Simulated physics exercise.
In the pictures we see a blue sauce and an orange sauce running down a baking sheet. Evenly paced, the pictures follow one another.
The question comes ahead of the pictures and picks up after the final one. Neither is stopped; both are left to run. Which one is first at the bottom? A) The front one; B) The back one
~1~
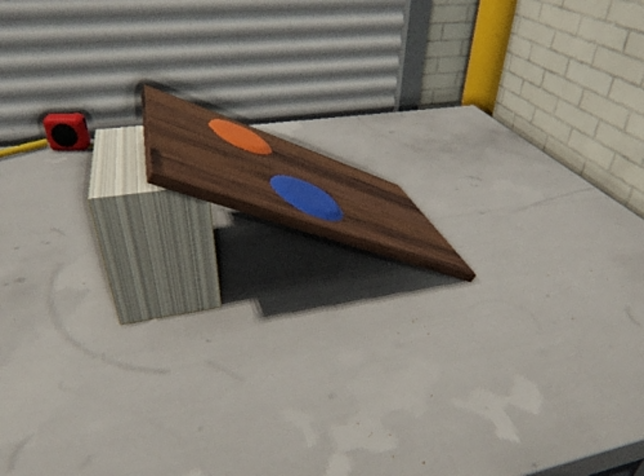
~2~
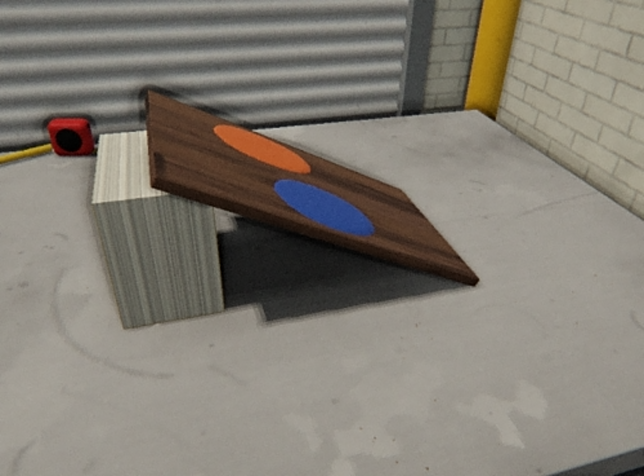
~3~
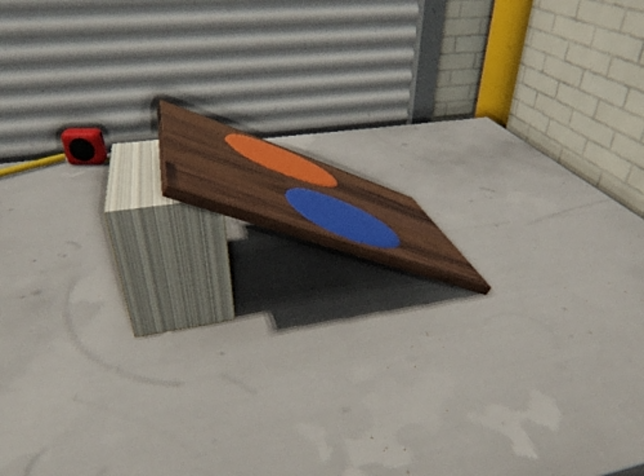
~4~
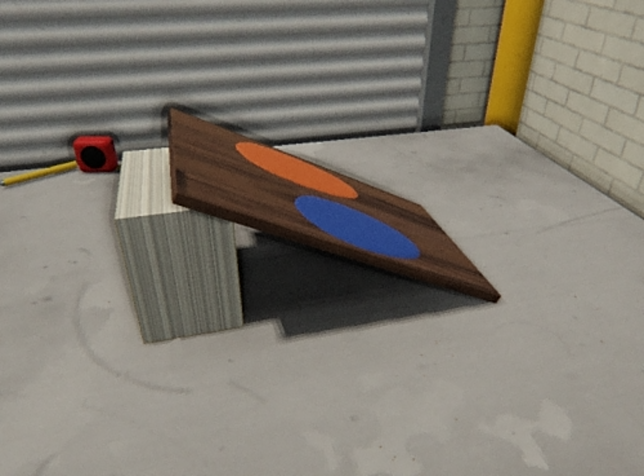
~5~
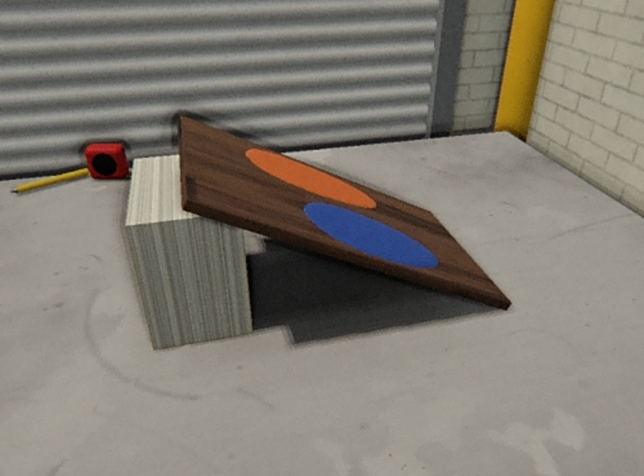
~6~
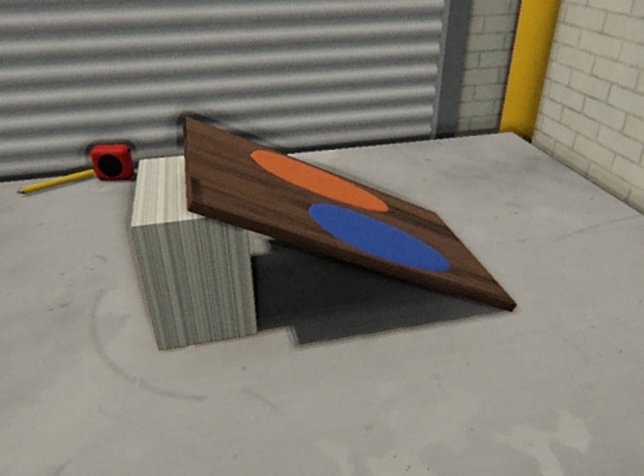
A.
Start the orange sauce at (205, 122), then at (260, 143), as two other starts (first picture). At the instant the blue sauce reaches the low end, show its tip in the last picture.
Roughly (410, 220) for the first start and roughly (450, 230) for the second.
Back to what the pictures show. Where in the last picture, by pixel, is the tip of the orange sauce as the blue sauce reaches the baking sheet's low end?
At about (432, 222).
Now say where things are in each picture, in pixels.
The first frame shows tip of the blue sauce half way down; tip of the orange sauce (262, 144) half way down.
The second frame shows tip of the blue sauce (363, 219) three quarters of the way down; tip of the orange sauce half way down.
The third frame shows tip of the blue sauce three quarters of the way down; tip of the orange sauce (328, 176) half way down.
The fourth frame shows tip of the blue sauce (410, 244) three quarters of the way down; tip of the orange sauce three quarters of the way down.
The fifth frame shows tip of the blue sauce three quarters of the way down; tip of the orange sauce (369, 199) three quarters of the way down.
The sixth frame shows tip of the blue sauce (442, 258) three quarters of the way down; tip of the orange sauce three quarters of the way down.
Next, the blue sauce is close to the edge; the orange sauce is three quarters of the way down.
After that, the blue sauce is close to the edge; the orange sauce is close to the edge.
Finally, the blue sauce is at the low edge; the orange sauce is close to the edge.
